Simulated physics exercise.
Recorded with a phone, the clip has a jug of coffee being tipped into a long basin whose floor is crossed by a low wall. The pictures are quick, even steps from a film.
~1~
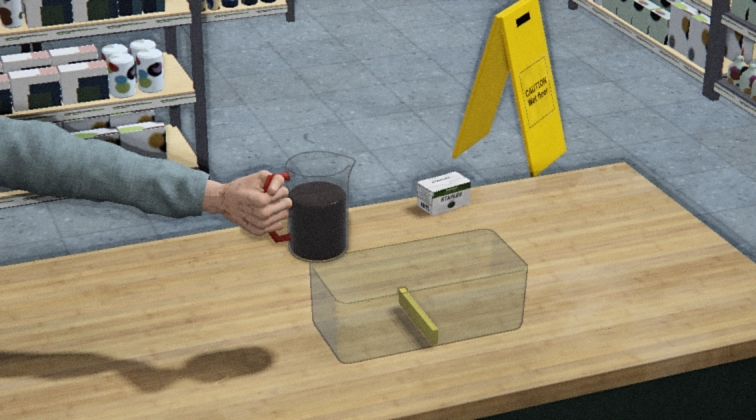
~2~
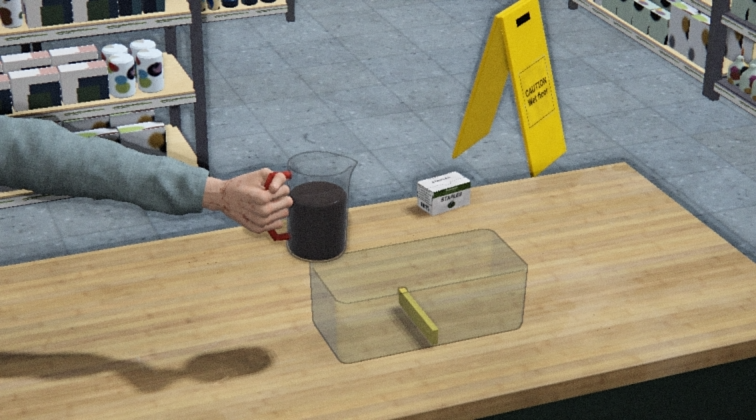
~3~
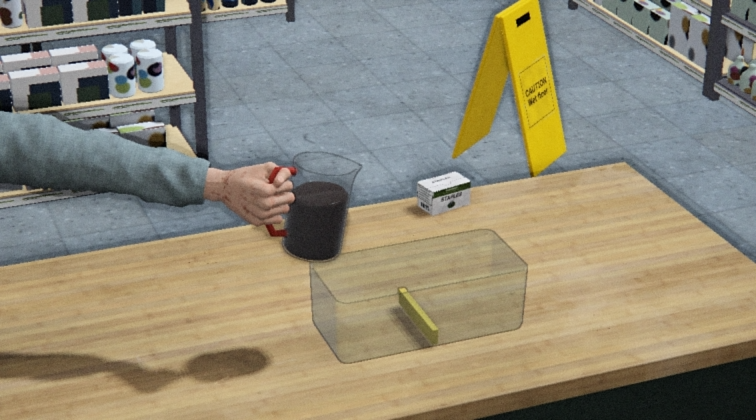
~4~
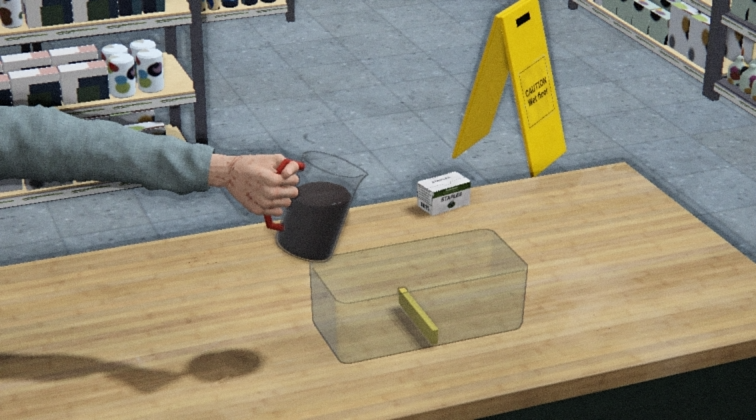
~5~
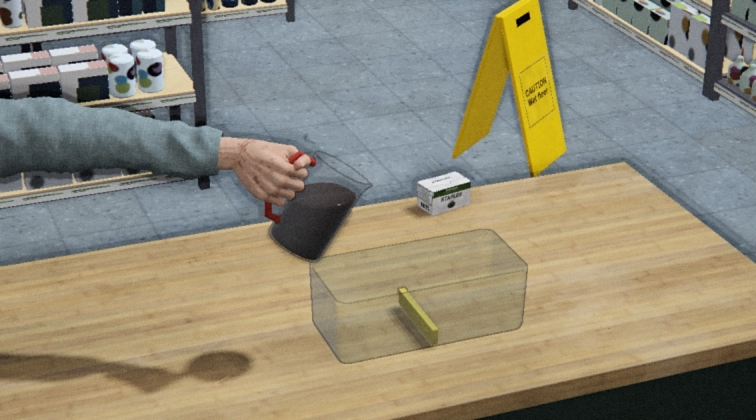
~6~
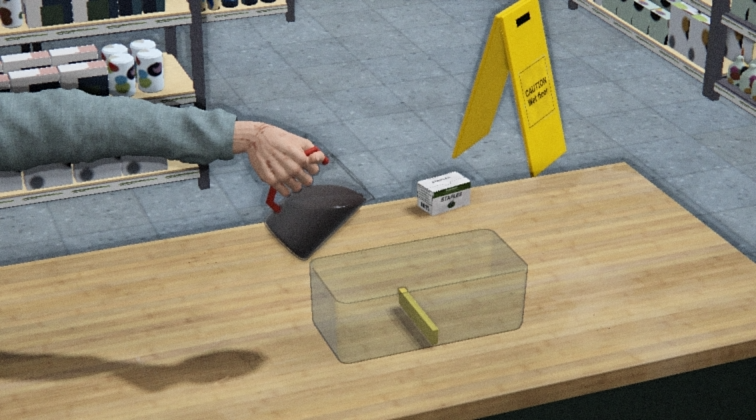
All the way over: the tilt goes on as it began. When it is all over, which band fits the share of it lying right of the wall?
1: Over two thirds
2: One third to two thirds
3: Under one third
(3) Under one third.
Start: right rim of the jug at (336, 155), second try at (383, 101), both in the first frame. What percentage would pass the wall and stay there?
In order, roughly 15 percent and 80 percent.
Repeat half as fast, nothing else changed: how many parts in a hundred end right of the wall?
About 20 per cent would end up there.
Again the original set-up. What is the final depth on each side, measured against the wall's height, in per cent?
Roughly 70 left of the wall, roughly 20 right of it.
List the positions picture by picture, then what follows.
Tilt 0°; pouring edge (355, 159); surface from (289, 197) to (343, 188); the long basin's rim runs from (323, 283) to (510, 248); the wall's top is at (418, 309), in the first frame.
Tilt 2°; pouring edge (357, 160); surface from (289, 197) to (344, 188), in the second frame.
Tilt 9°; pouring edge (362, 165); surface from (290, 197) to (345, 188), in the third frame.
Tilt 20°; pouring edge (368, 172); surface from (290, 203) to (348, 188), in the fourth frame.
Tilt 34°; pouring edge (373, 183); surface from (283, 212) to (354, 190), in the fifth frame.
Tilt 49°; pouring edge (374, 197); surface from (270, 216) to (363, 193), in the sixth frame.
A moment on, the jug is tipped on its side and 76 per cent is still to pour, 6 is left of the wall and 0 right of it.
Next, the jug is tipped on its side and 36 per cent is still to pour, 41 is left of the wall and 2 right of it.
Then the jug is tipped on its side and 14 per cent is still to pour, 54 is left of the wall and 21 right of it.
Later the jug is tipped on its side and 5 per cent is still to pour, 67 is left of the wall and 22 right of it.
At rest 73 per cent lies left of the wall, 24 right of it and 3 outside.
